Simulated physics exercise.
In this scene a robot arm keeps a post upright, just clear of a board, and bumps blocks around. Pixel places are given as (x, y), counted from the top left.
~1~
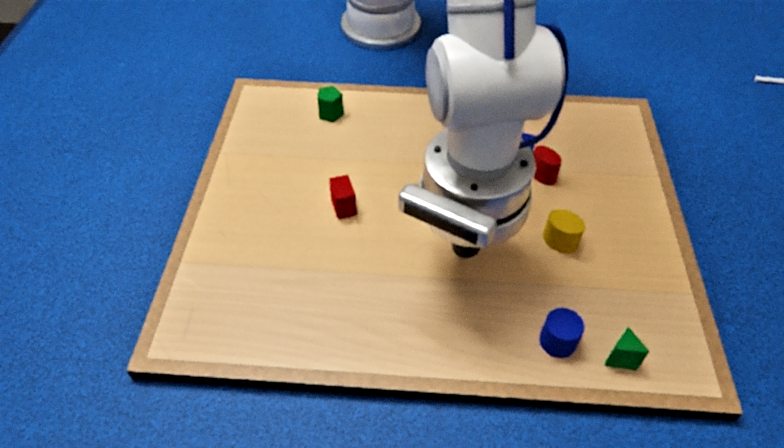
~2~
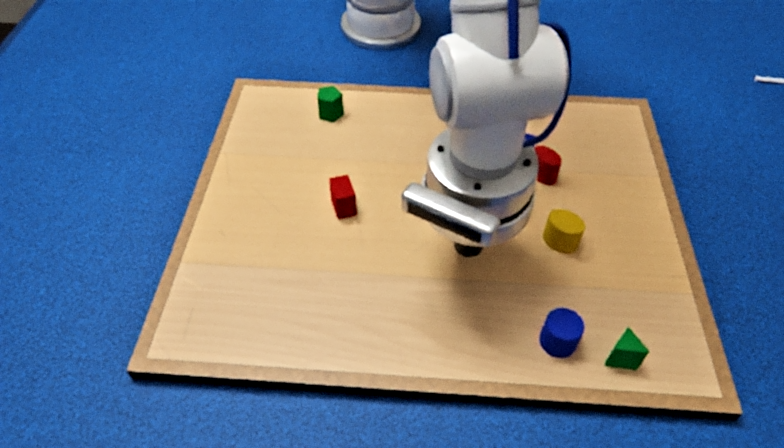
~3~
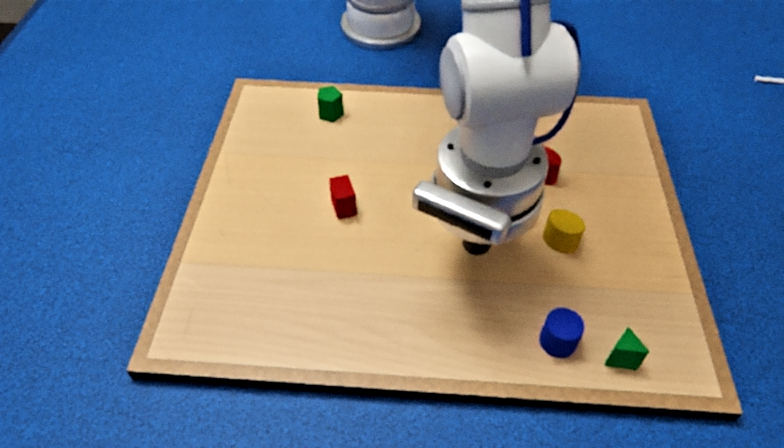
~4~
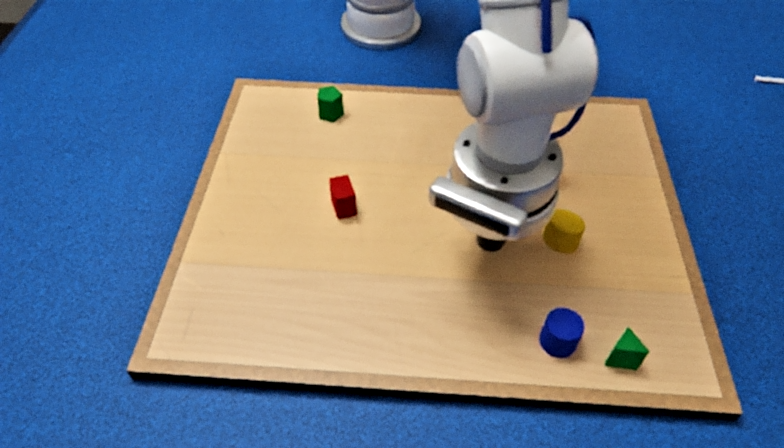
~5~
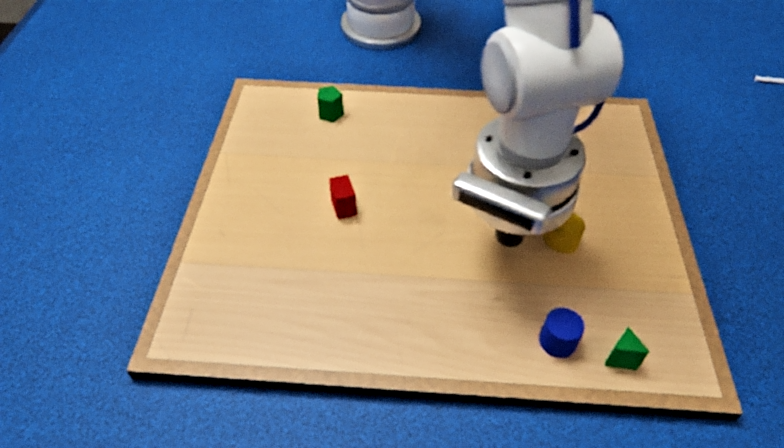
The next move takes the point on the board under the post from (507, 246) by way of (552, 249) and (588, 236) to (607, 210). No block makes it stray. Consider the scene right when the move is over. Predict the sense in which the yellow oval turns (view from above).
From above, it turns clockwise.
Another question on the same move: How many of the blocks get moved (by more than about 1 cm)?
In total, one block gets moved by over 1 cm.
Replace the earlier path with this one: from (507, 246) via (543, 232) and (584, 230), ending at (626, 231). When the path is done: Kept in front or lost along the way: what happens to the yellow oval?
I believe the yellow oval loses its place ahead of the post and slips off.
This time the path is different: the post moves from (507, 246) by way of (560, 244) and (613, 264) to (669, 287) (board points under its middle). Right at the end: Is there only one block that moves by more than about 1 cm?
In short: Yes.
What follows on the original path. One third of the way, post at (556, 240); yellow oval at (585, 219), turned 15° anticlockwise.
Two thirds of the way, post at (593, 225); yellow oval at (623, 207).
At the end, post at (611, 200); red oval not moved; yellow oval at (645, 196), turned 70° clockwise.
